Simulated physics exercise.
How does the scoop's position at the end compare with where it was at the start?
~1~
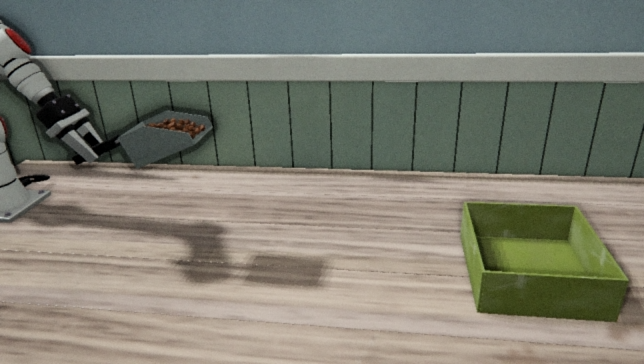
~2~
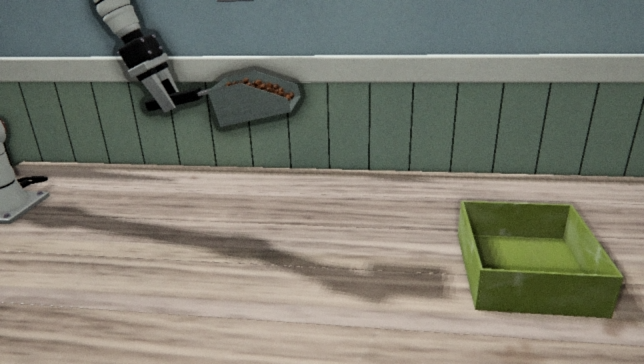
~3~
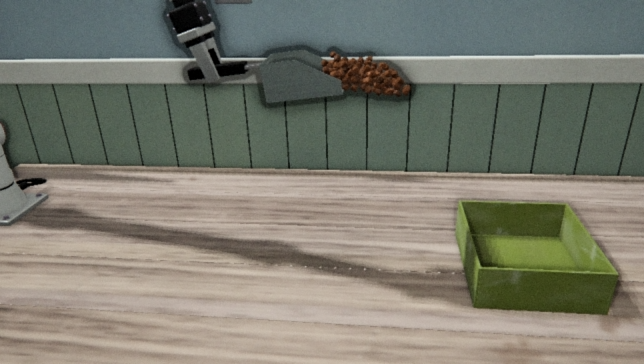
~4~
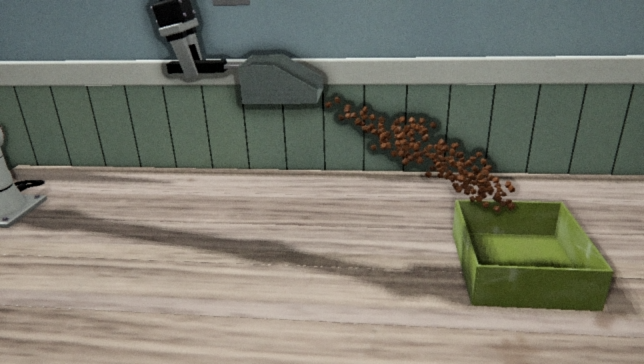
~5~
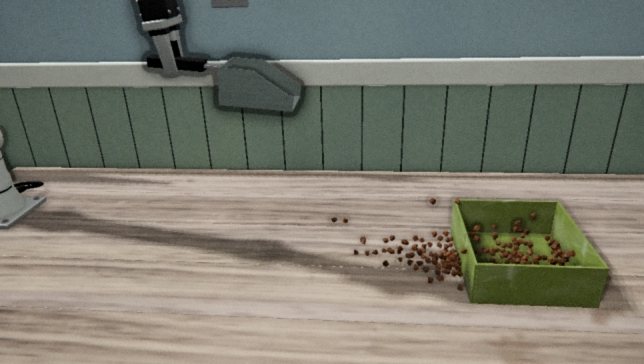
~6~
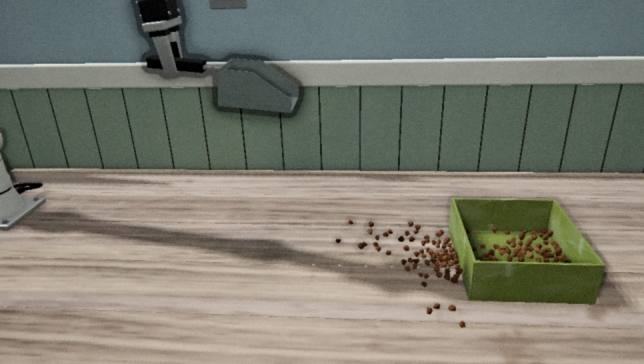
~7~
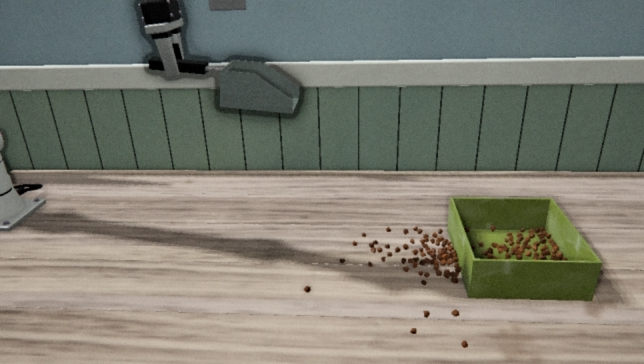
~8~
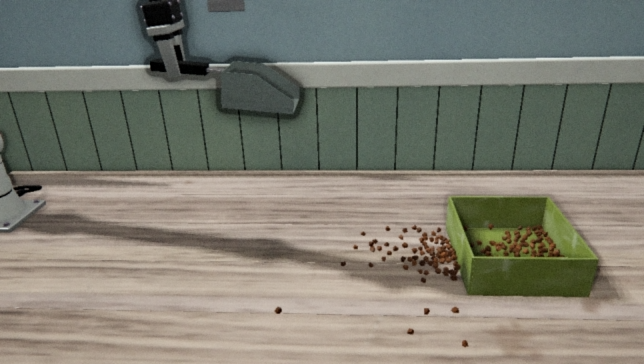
At the end the scoop is higher and further to the right than at the start, held in front of the white rail and the top of the green panelling.
